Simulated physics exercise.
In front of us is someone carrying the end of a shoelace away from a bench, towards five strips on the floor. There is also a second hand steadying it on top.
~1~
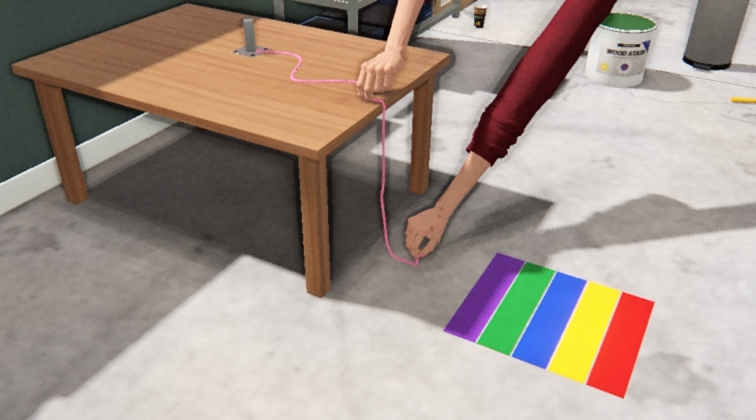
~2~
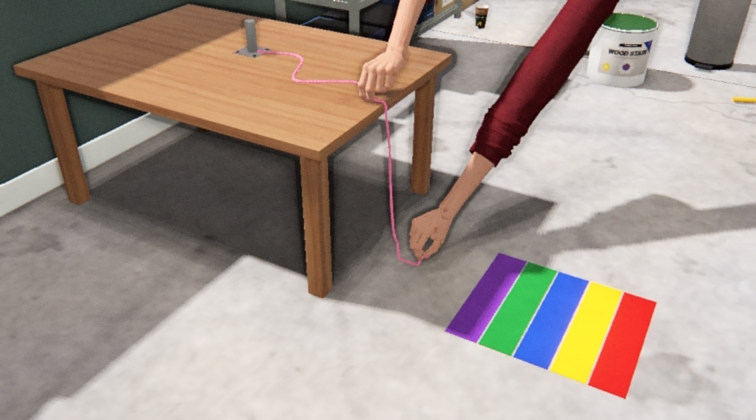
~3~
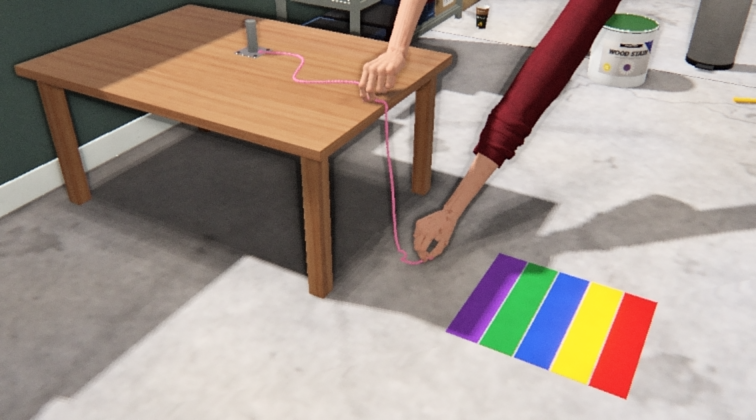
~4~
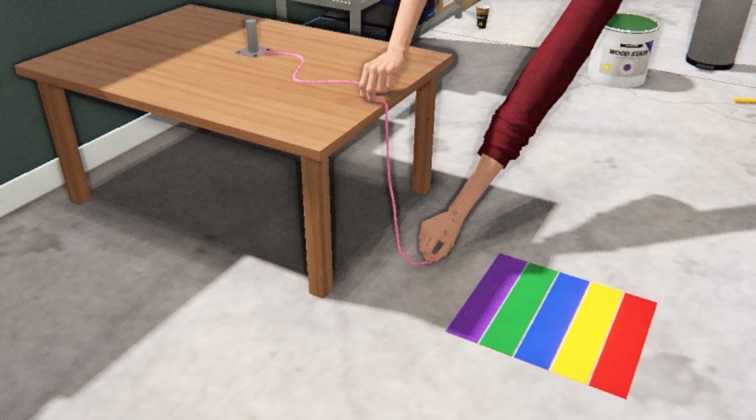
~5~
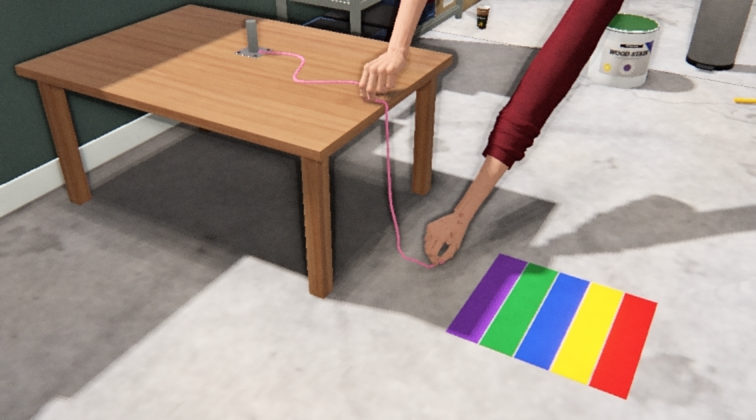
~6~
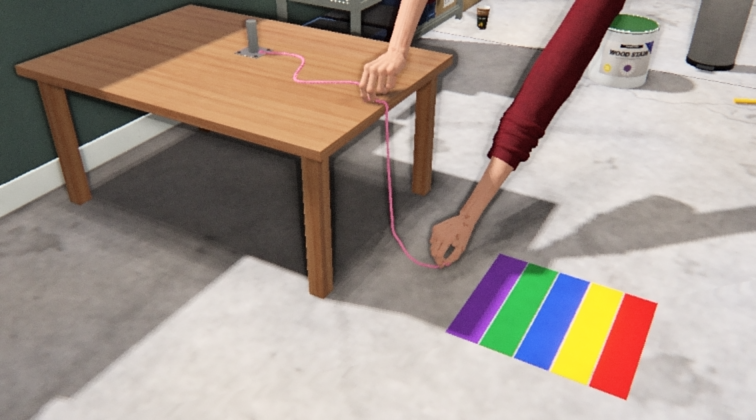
In the video, one hand rests on a pink cord on a wooden table while another hand, in a dark red sleeve, slowly moves the cord's hanging end slightly right, near five coloured strips on the floor.
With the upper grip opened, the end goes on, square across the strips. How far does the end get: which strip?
As far as the yellow strip.
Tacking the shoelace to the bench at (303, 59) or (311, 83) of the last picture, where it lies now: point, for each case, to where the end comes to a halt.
Roughly (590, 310) and (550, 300).
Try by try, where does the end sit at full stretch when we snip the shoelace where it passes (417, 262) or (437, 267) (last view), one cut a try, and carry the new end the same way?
Result 1: (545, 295). Result 2: (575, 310).
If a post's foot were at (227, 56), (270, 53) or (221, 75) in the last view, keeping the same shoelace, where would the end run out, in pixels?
Pixels, try by try: About (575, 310), (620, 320), (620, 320).
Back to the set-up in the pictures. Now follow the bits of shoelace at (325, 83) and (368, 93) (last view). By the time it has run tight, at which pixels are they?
Point one: (362, 86); point two: (408, 116).
A little later, end near (534, 294); over green.
Next, end near (573, 307); over blue.
When it is tight, end near (595, 314); over yellow. It gets as far as the yellow strip.
